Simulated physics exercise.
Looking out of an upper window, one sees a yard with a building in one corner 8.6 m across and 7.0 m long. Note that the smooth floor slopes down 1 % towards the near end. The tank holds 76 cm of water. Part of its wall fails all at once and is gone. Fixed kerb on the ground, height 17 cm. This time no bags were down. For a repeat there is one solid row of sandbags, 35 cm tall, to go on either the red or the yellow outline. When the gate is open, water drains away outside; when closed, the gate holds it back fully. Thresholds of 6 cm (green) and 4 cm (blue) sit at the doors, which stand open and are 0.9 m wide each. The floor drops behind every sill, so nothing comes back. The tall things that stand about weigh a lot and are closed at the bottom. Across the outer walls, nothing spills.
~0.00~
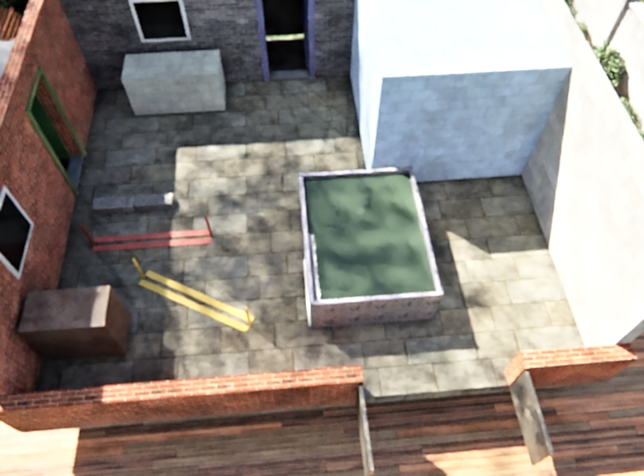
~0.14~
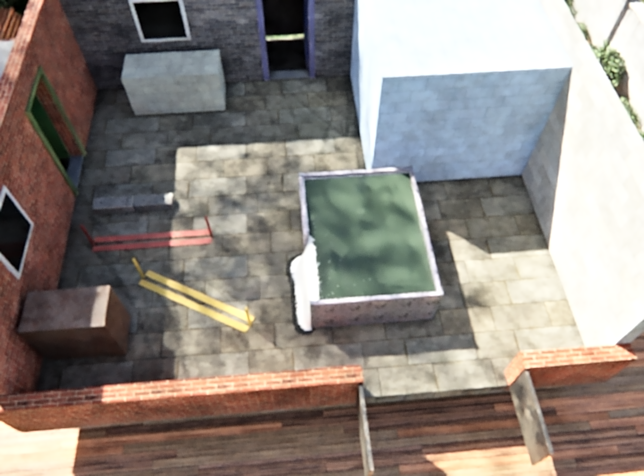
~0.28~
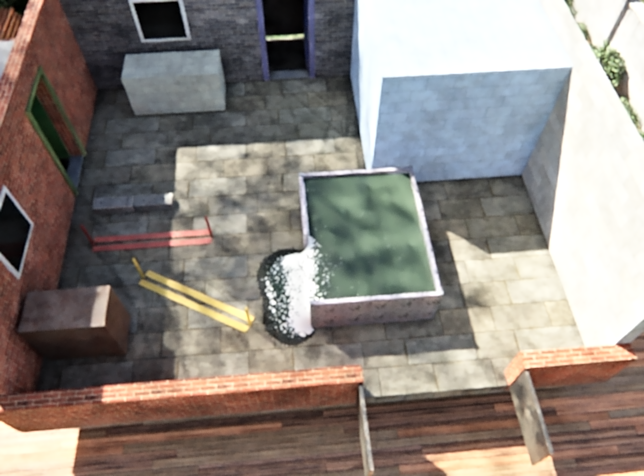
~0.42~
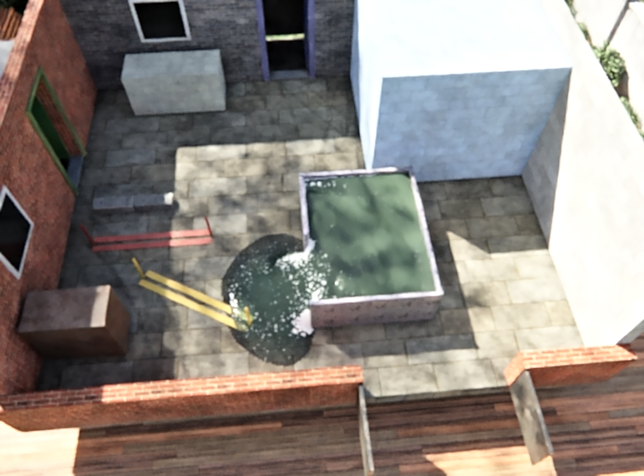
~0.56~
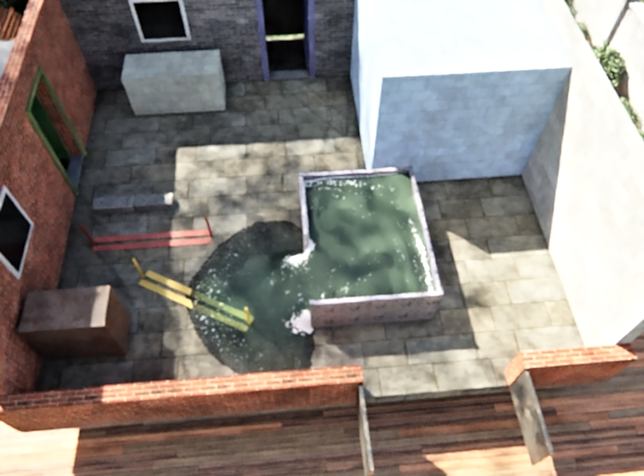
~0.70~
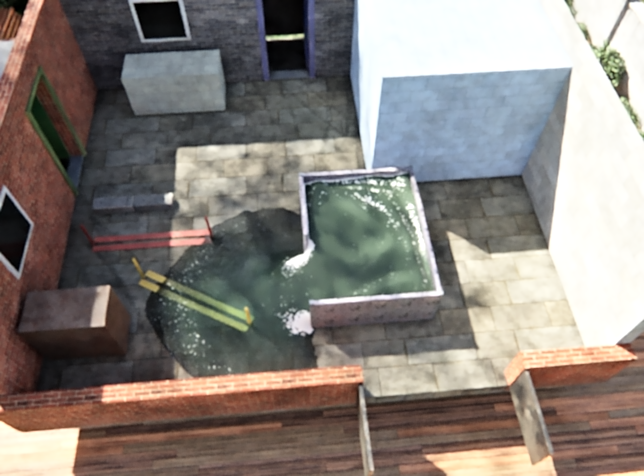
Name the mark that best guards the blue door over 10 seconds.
The yellow mark.
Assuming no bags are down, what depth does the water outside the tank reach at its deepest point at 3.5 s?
Max depth: Close to 44 cm.
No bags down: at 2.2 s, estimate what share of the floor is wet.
Wet share: Near 30 %.
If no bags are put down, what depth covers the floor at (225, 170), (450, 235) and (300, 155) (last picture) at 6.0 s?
Around 2 cm, 0 cm and 3 cm.
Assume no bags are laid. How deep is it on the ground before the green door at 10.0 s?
A ruler would show around 6.0 cm.
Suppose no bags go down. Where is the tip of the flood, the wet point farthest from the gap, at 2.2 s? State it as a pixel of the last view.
Around pixel (79, 184).
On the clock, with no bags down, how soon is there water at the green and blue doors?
Times - green 2.2 s, blue 6.0 s.
After 1.4 s water covers 30 % of the floor and is deepest (43 cm) near (304, 311) in the run without bags; in at the blue door, 0 L with no bags, 0 L with the row on red, 0 L on yellow.
After 2.2 s water covers 30 % of the floor and is deepest (56 cm) near (47, 342) in the run without bags; in at the blue door, 0 L with no bags, 0 L with the row on red, 0 L on yellow.
After 3.5 s water covers 45 % of the floor and is deepest (44 cm) near (34, 409) in the run without bags; in at the blue door, 0 L with no bags, 0 L with the row on red, 0 L on yellow.
After 6.0 s water covers 70 % of the floor and is deepest (24 cm) near (131, 218) in the run without bags; in at the blue door, 0 L with no bags, 0 L with the row on red, 0 L on yellow.
After 10.0 s water covers 90 % of the floor and is deepest (17 cm) near (143, 400) in the run without bags; in at the blue door, 18 L with no bags, 24 L with the row on red, 3 L on yellow.
